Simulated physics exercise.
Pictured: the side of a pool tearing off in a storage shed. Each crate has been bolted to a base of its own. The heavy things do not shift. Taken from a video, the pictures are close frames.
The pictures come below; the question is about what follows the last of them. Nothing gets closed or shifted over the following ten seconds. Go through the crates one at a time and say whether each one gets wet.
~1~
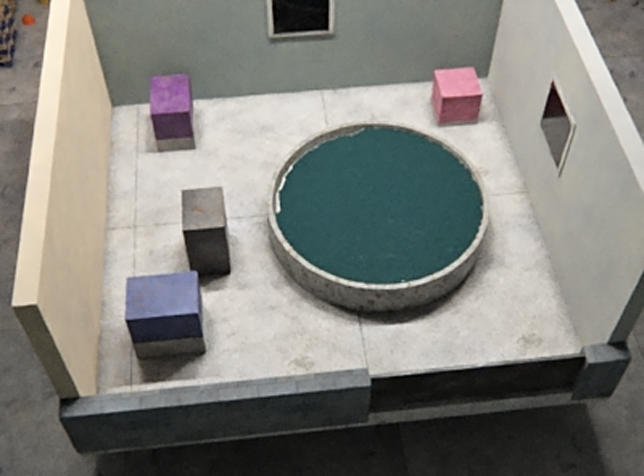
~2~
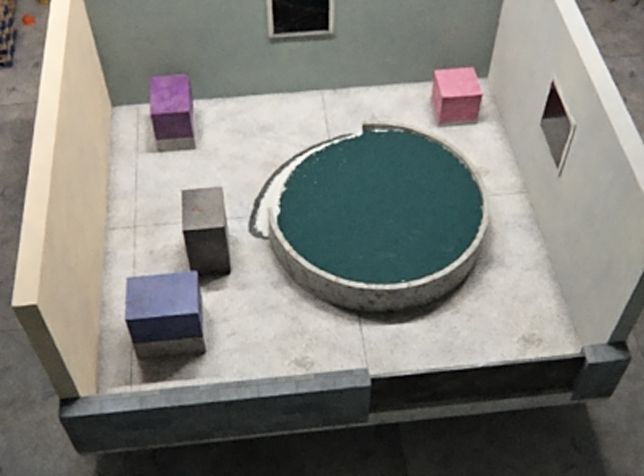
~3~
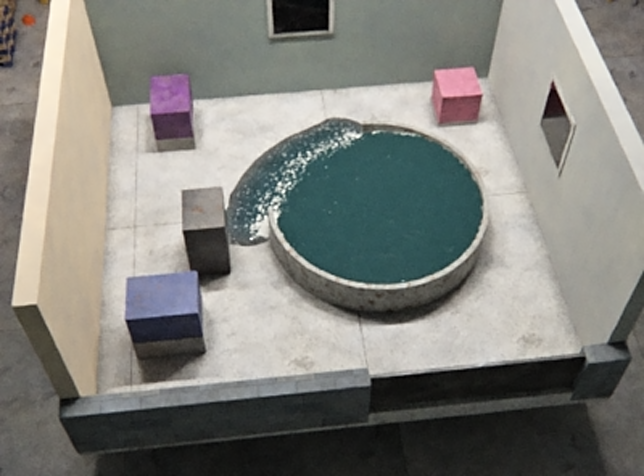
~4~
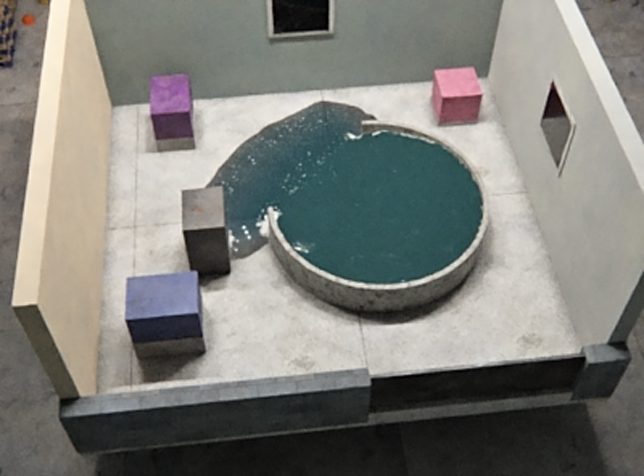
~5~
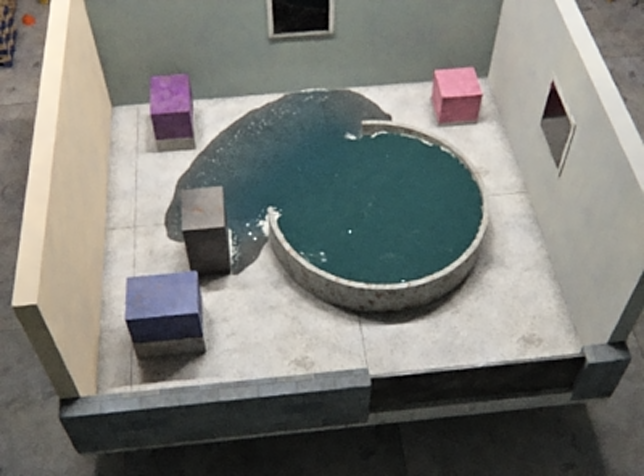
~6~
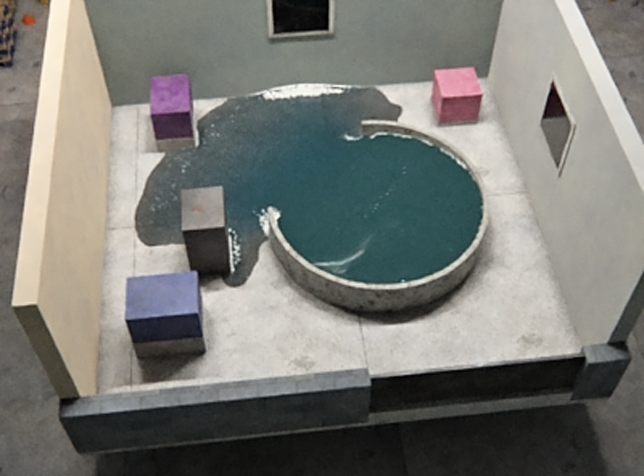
Outcome: The pink crate will meet the water, the purple crate will meet the water, the blue crate will avoid the water.
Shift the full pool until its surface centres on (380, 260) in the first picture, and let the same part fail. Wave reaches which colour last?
I'd go with the crate marked pink.
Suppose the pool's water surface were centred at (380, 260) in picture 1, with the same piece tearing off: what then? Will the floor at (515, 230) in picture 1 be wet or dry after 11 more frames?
Not reached.
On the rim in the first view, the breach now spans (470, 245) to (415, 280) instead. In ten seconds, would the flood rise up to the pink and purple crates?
Pink: Overtopped; purple: Not reached.
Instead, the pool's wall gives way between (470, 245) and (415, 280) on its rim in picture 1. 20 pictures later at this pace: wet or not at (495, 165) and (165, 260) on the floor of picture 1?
Result, in order - waterlogged, parched.
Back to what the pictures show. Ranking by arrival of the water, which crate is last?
Answer: The blue crate.
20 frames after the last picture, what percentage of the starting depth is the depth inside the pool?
Estimate: Close to 38 %.
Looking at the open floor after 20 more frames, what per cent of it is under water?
Roughly 55 per cent.
A moment on, water covers 35 % of the floor; the pink crate not reached, the purple crate water round its plinth, the blue crate not reached.
Next, water covers 45 % of the floor; the pink crate water round its plinth, the purple crate water round its plinth, the blue crate not reached.
Then, water covers 55 % of the floor; the pink crate water round its plinth, the purple crate water round its plinth, the blue crate water round its plinth.
Later, water covers 90 % of the floor; the pink crate water round its plinth, the purple crate water round its plinth, the blue crate water round its plinth.
In the end, water covers 100 % of the floor; the pink crate was topped, the purple crate was topped, the blue crate stayed above the water.
